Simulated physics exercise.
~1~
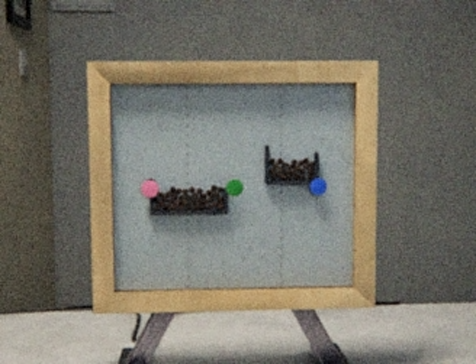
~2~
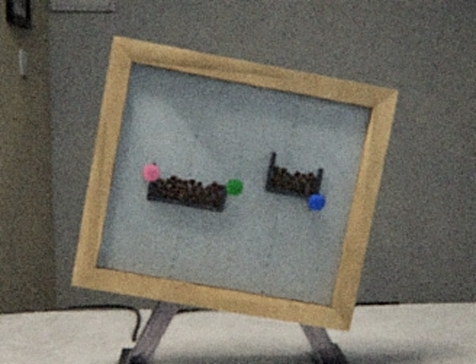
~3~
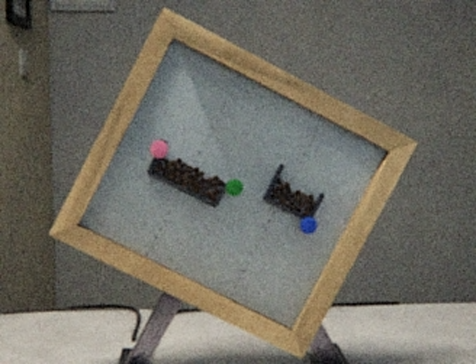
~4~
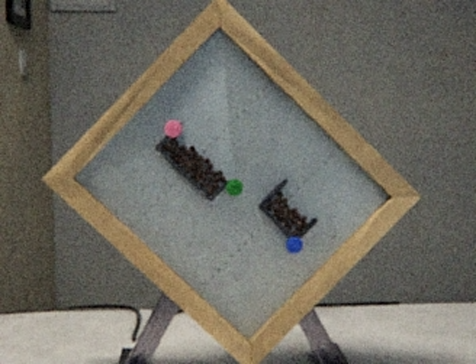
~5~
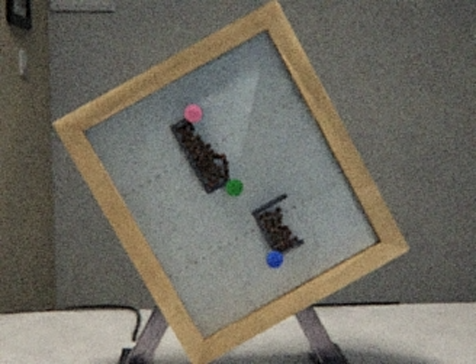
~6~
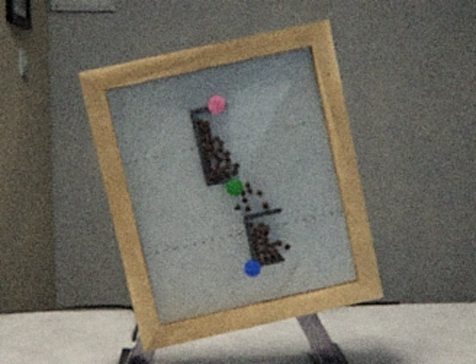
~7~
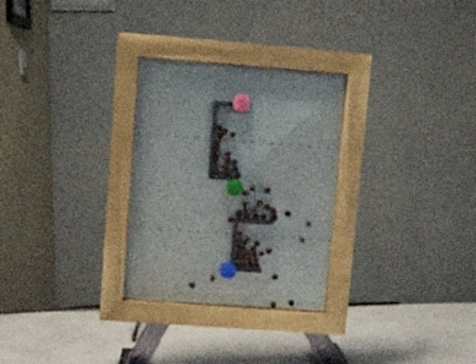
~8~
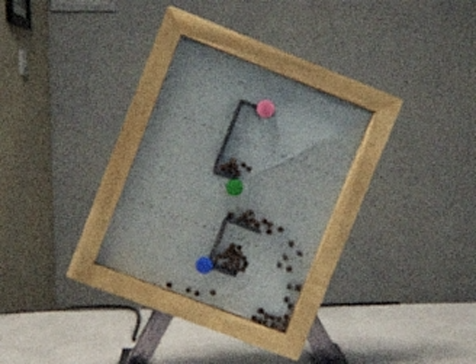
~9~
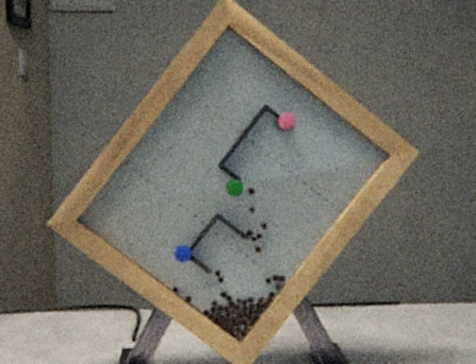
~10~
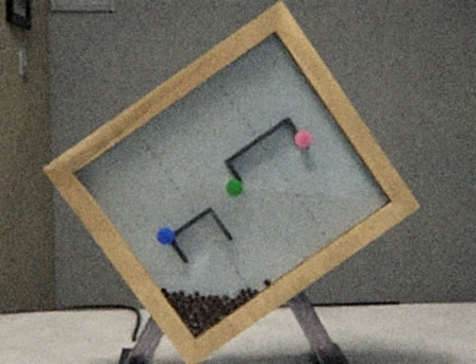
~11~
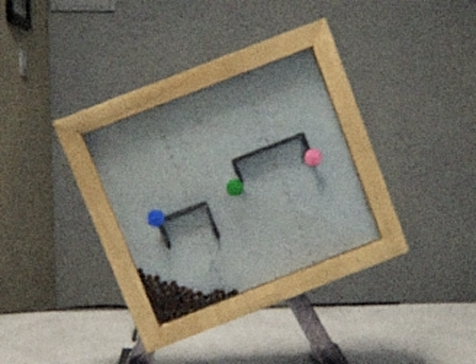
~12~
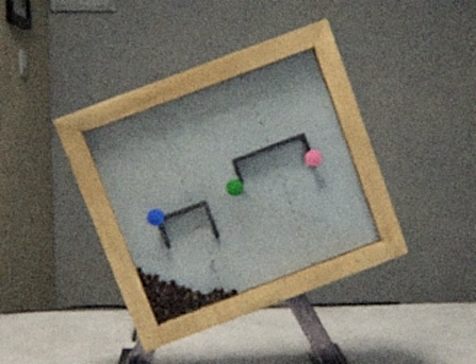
The clip opens on an upright wooden-framed, clear-faced box on a table, with dark pellets filling two small trays, the left marked by pink and green dots and the right by a blue one. The box turns clockwise, and the pellets at first stay in the tilting trays. As the trays stand on end, pellets spill from the upper one past the green dot onto the lower one, then scatter down to the frame. With further turning, both trays empty and the pellets gather in the lowest corner. Finally the box stops tilted, the overturned trays bare and a sloping heap resting at lower left.
